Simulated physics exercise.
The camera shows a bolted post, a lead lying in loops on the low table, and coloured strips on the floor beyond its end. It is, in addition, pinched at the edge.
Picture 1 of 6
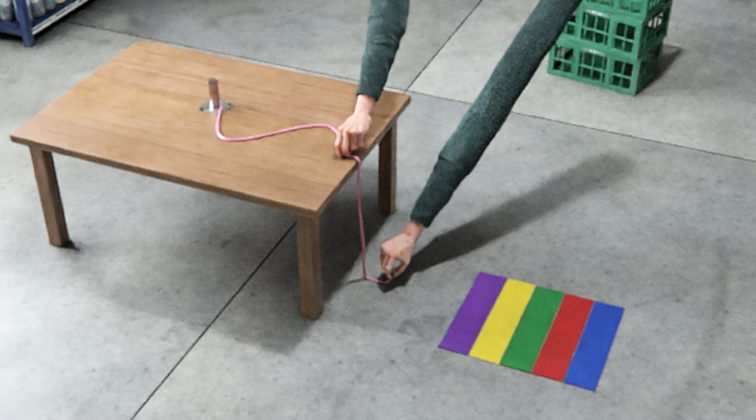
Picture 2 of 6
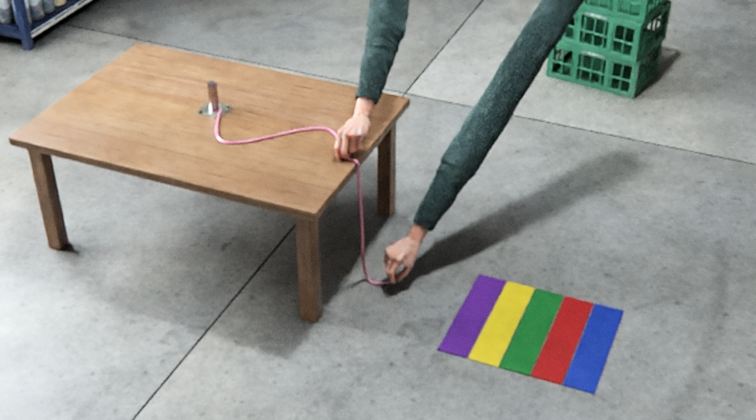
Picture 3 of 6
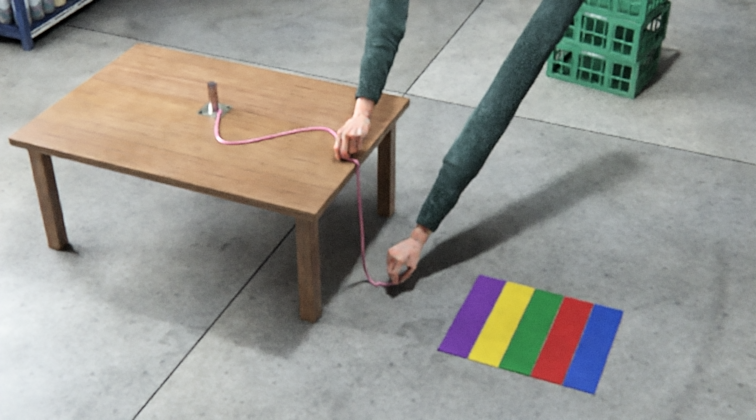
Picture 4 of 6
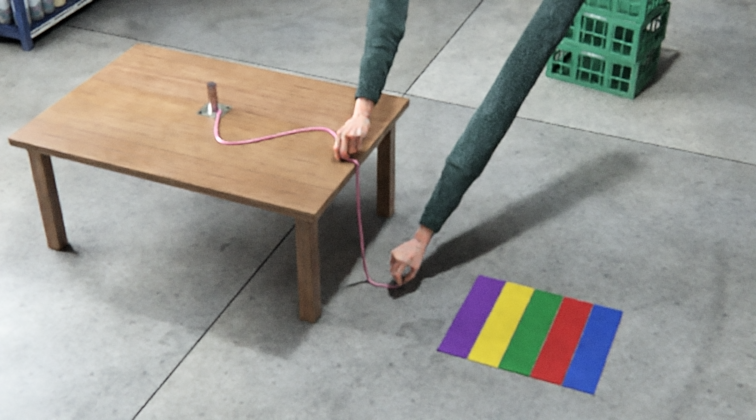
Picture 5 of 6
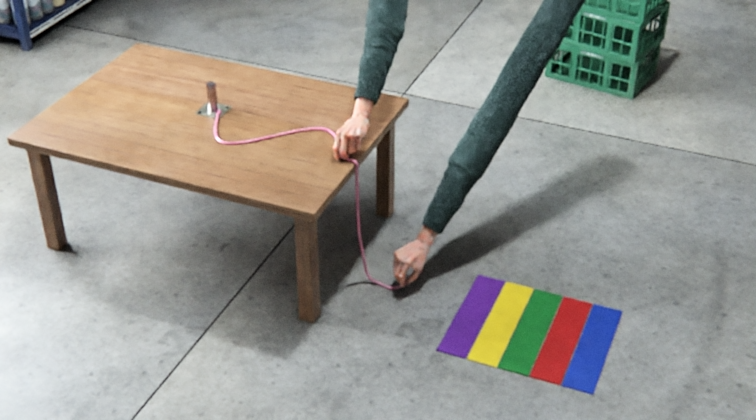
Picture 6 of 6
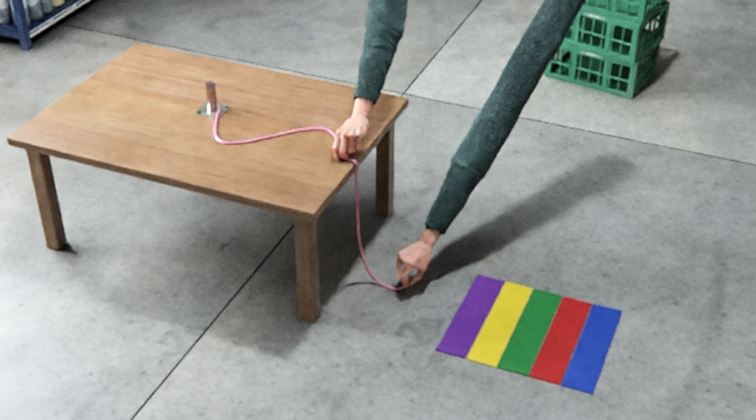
One hand pinches a pink cord at the table edge while another draws its end slightly right.
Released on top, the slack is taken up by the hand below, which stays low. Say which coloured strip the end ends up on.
It ends up on the red strip.
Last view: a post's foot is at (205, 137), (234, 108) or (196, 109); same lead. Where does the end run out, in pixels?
Roughly (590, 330), then (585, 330), then (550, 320).
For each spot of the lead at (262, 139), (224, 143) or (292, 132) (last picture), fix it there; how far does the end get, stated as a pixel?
First try near (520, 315), second near (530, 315), third near (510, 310).
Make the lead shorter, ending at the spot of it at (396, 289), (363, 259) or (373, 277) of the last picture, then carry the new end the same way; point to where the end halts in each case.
Try 1: (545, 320); try 2: (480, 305); try 3: (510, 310).
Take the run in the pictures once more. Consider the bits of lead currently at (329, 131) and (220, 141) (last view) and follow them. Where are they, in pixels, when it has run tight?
In that view they reach (363, 162) and (268, 127).
Soon after, end near (507, 310); over yellow.
Then, end near (545, 320); over green.
At full stretch, end near (566, 326); over red. Over red.
